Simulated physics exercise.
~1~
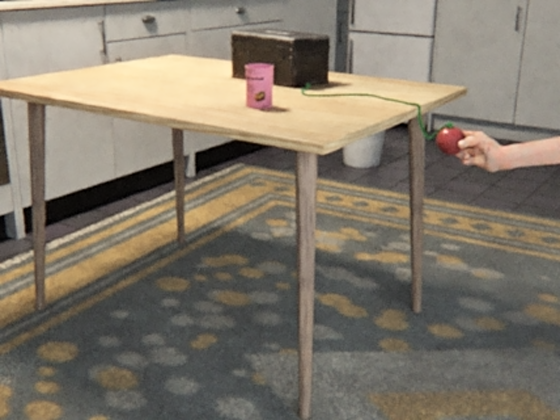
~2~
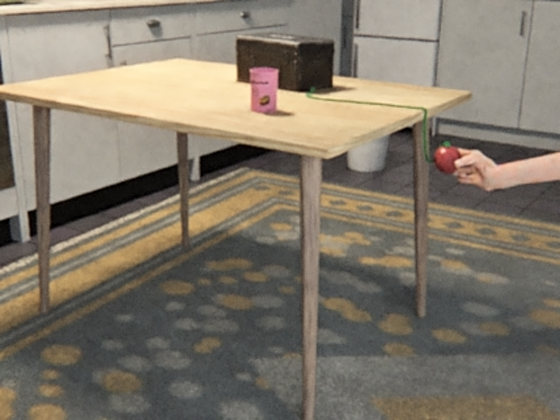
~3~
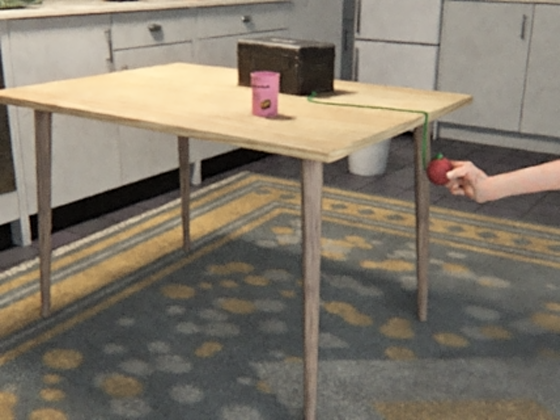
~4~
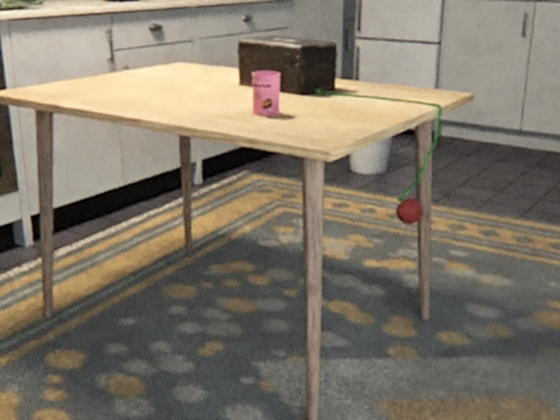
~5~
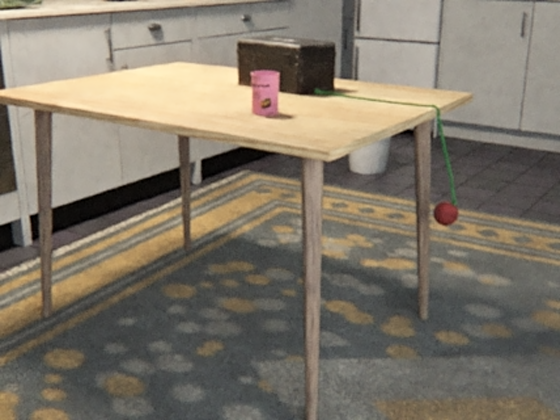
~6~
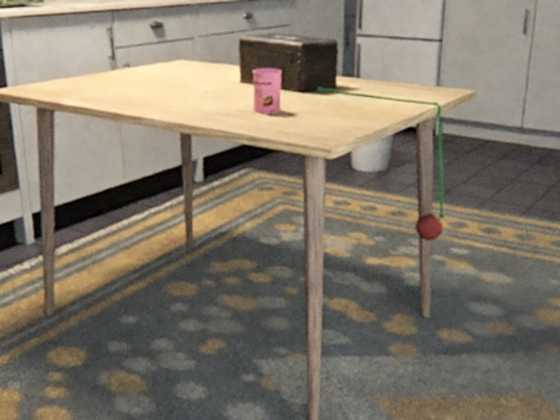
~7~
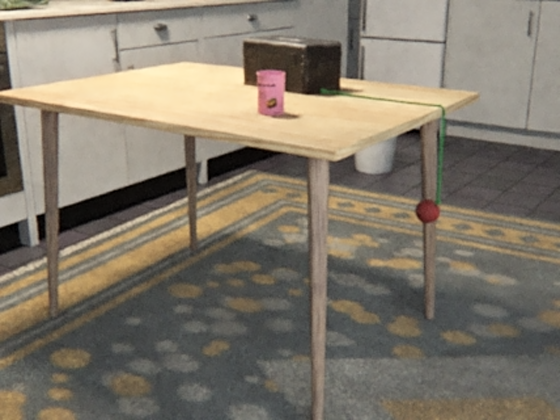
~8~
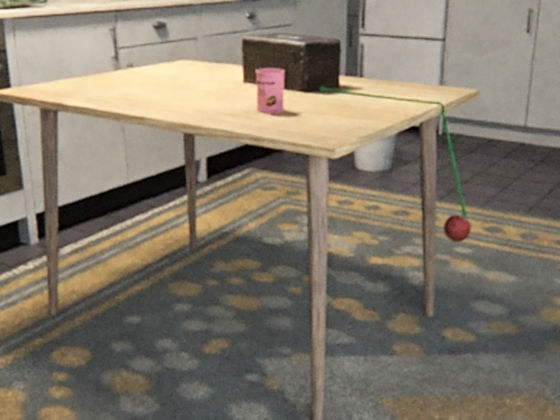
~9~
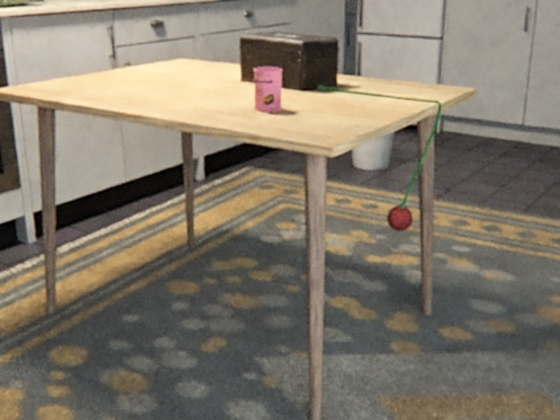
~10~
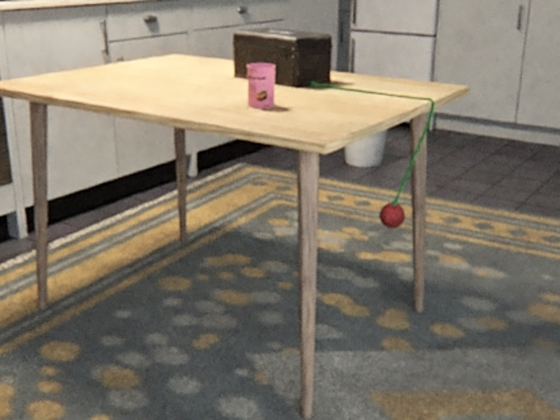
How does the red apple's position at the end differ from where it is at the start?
At the start the red apple is held in a hand just off the right side of the table, near the height of the tabletop. At the end it hangs lower and further left, dangling on the green cord below the table's edge.
